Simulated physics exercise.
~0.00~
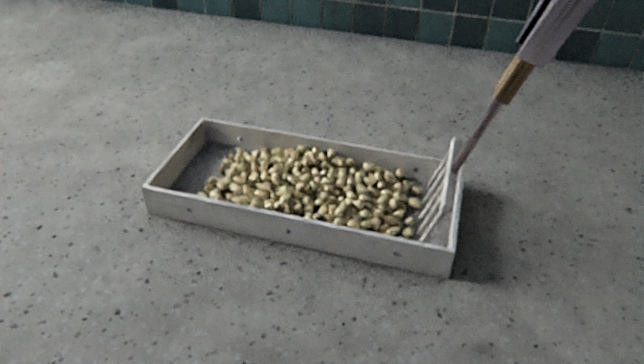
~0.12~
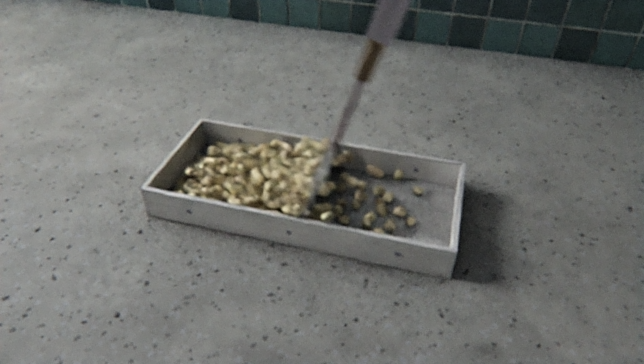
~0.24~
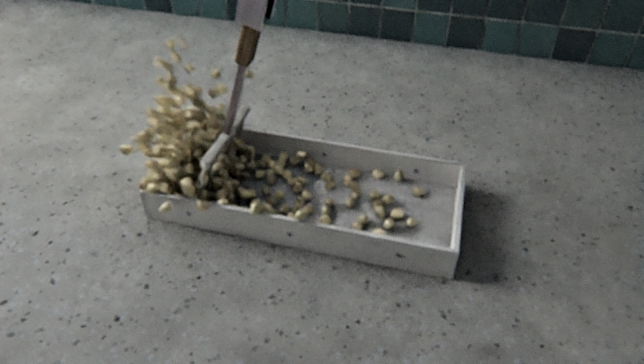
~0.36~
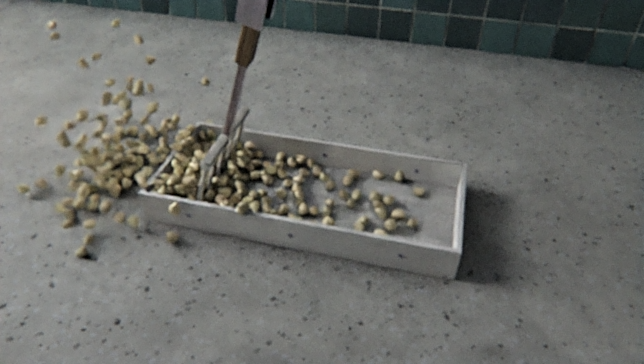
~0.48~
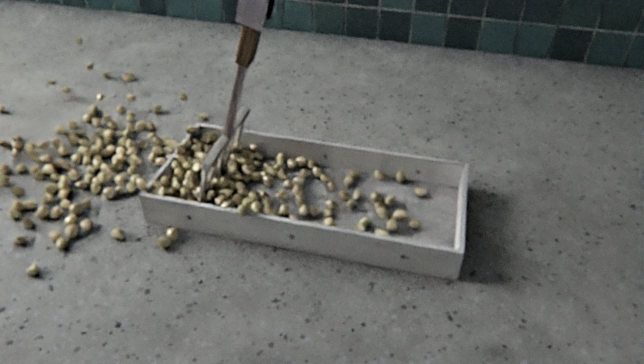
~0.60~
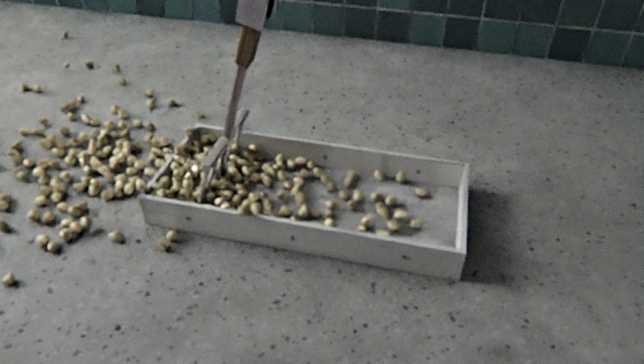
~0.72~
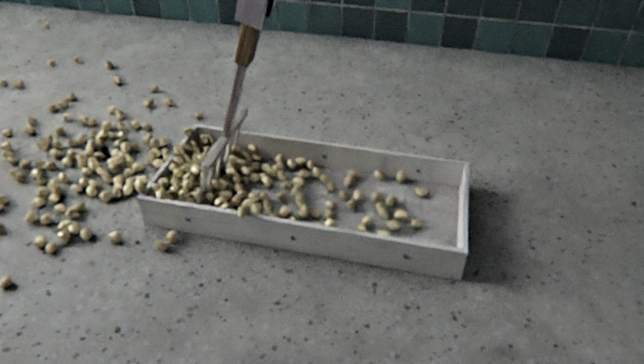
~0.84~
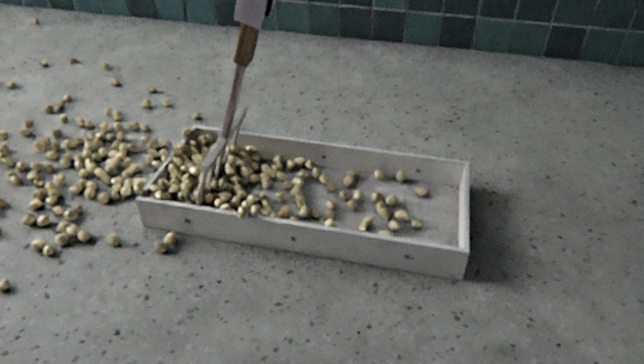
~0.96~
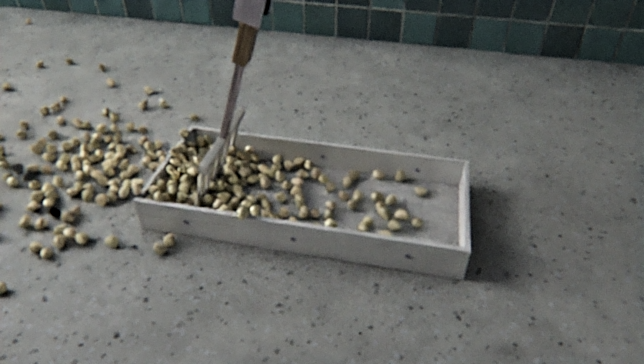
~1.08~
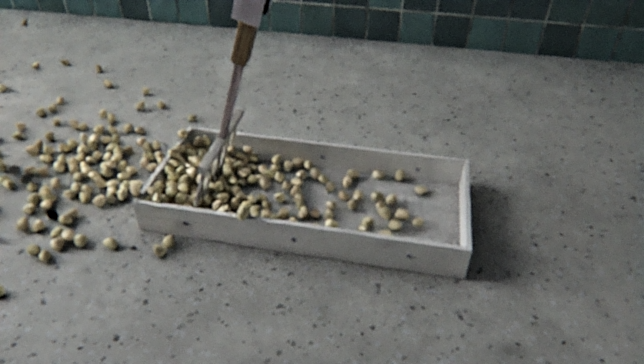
A fork sweeps beans left through a tray, flinging many out onto the table.
